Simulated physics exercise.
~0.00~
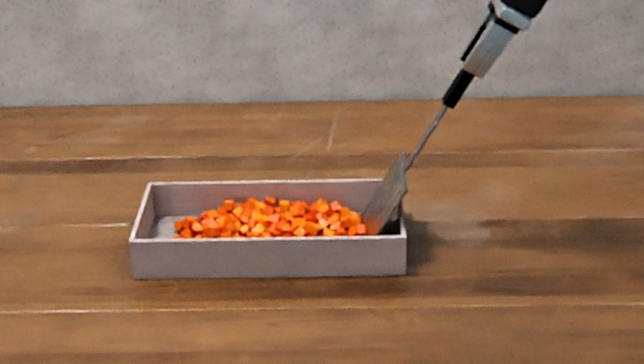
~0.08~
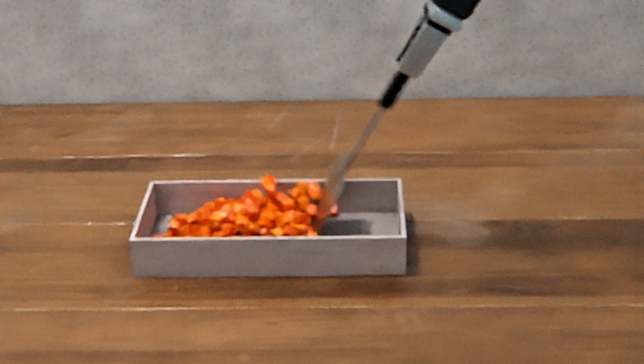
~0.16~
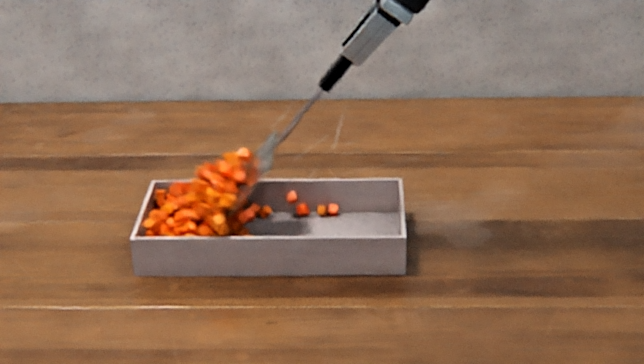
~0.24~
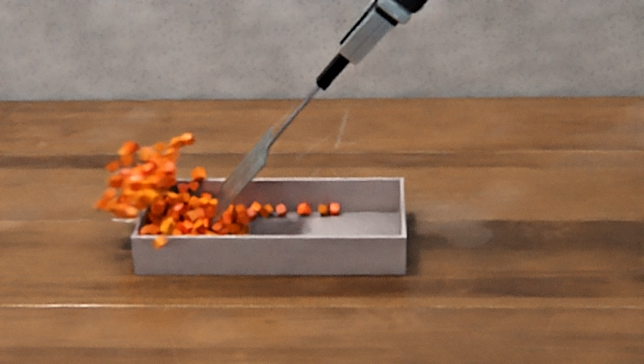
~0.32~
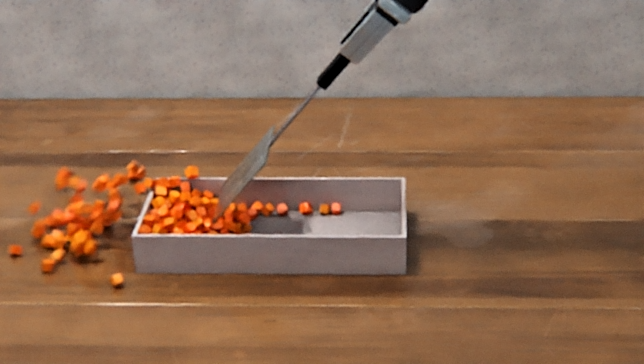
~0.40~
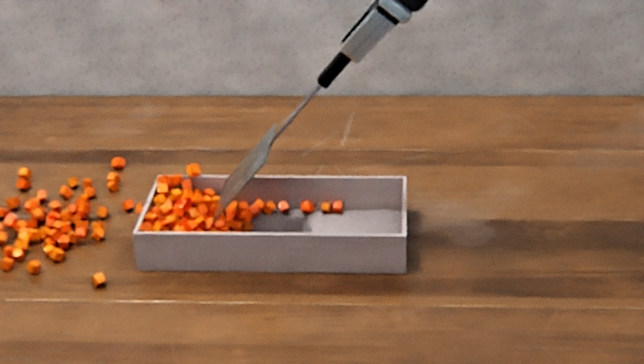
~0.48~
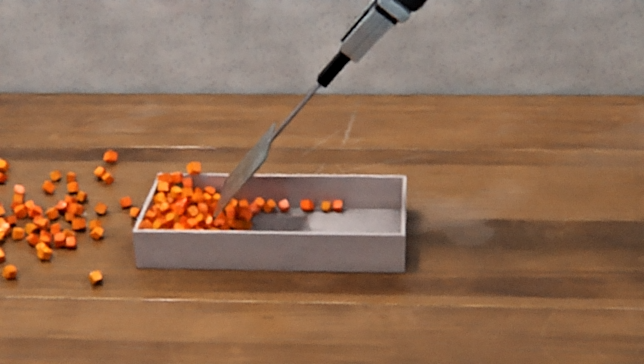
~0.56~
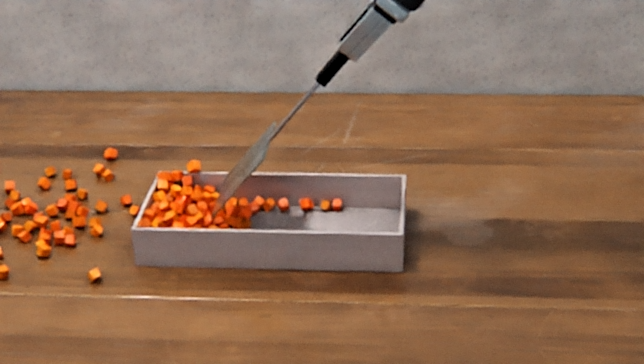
On a wooden table, a robot arm's paddle sweeping orange vegetable dice leftward through a grey tray, spilling some over the end.
